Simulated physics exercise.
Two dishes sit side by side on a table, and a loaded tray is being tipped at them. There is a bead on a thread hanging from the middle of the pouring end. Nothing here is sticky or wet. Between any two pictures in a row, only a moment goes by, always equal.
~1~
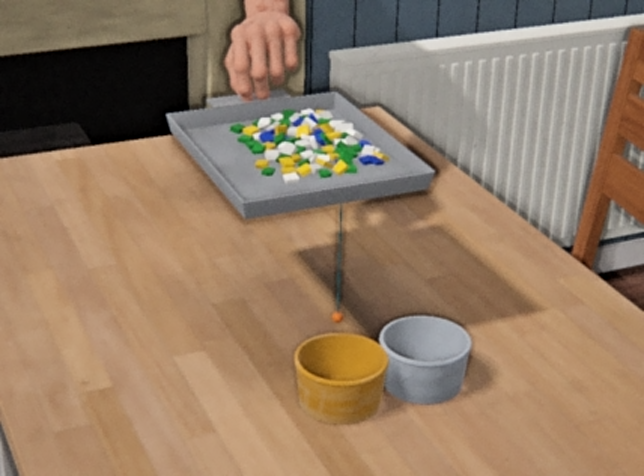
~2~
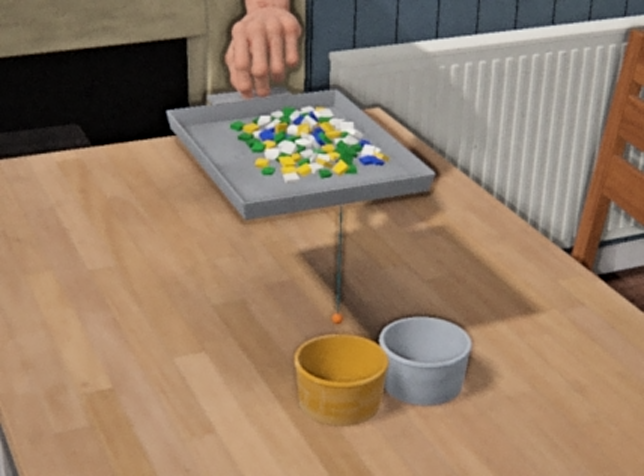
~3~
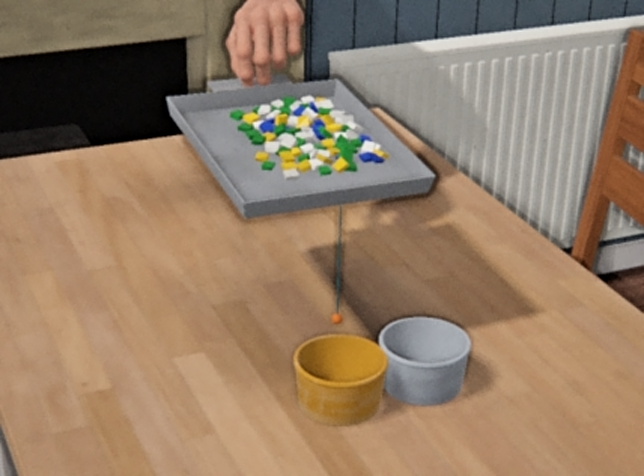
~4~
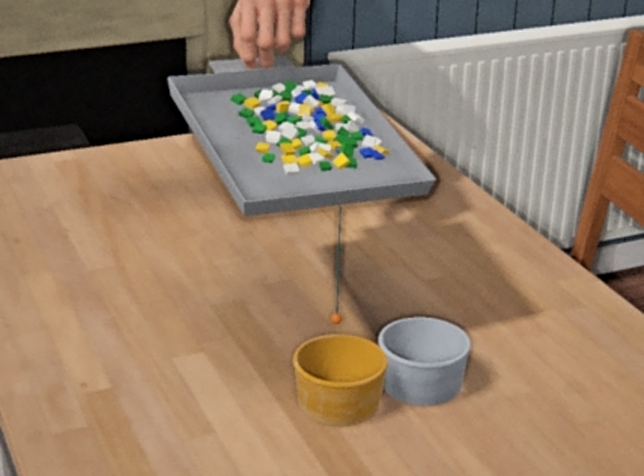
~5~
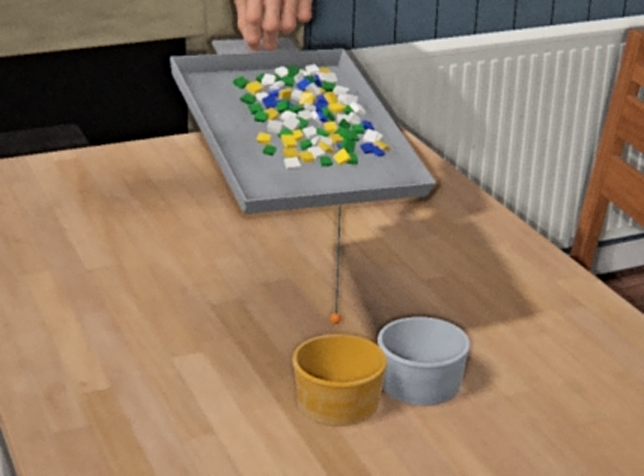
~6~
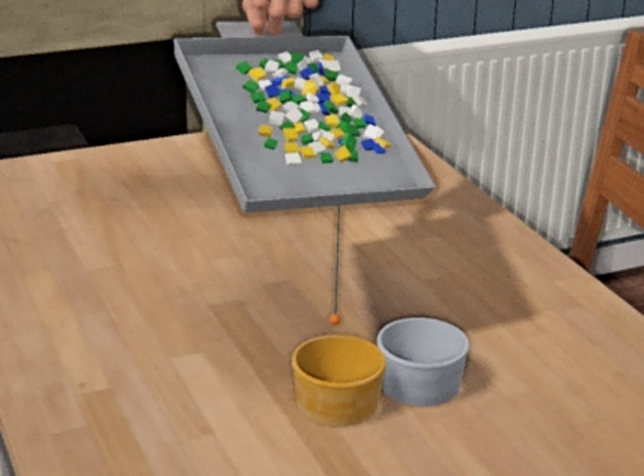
A hand holds the far edge of a grey tray scattered with white, green, yellow and blue mosaic tiles above a wooden table, seen from a fixed, raised viewpoint. Below the tray's near edge, an orange bead hangs on a thread behind a mustard dish at left and a pale grey dish at right, with a radiator beyond. The hand steadily raises the far edge, steepening the tray, while the dishes stay put.
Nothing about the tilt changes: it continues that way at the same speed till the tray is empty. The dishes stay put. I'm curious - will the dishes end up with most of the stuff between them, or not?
Yes, more than half of it.
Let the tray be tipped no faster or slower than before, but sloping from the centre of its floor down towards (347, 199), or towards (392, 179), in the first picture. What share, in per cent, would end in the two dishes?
In order: About 80, then 10 percent.
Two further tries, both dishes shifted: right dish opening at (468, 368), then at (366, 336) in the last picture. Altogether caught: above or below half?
At place one a lesser share; at place two a lesser share.
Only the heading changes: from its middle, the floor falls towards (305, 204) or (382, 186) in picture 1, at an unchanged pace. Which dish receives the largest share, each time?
Well, at the first place the left-side one, and at the second the right-side one.
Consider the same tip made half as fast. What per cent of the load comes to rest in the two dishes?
About 90 per cent.
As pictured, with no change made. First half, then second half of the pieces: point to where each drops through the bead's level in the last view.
It passes near (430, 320) first and then near (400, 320).
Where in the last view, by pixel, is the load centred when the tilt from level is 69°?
Around (393, 188).
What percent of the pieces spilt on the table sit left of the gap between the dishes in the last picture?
That's about 50 per cent of the spill.
Just after the last frame, tray tipped steeply; almost all on the tray; just a few in the right dish; about a tenth in the air.
A moment on, tray tipped past a quarter turn; roughly a third on the tray; just a few in the left dish; roughly a third in the right dish; about a tenth outside both; about a tenth in the air.
Further on, tray tipped past a quarter turn; about a tenth in the left dish; roughly two thirds in the right dish; roughly a quarter outside both.
When it is over, tray tipped past a quarter turn; about a tenth in the left dish; roughly two thirds in the right dish; roughly a quarter outside both.
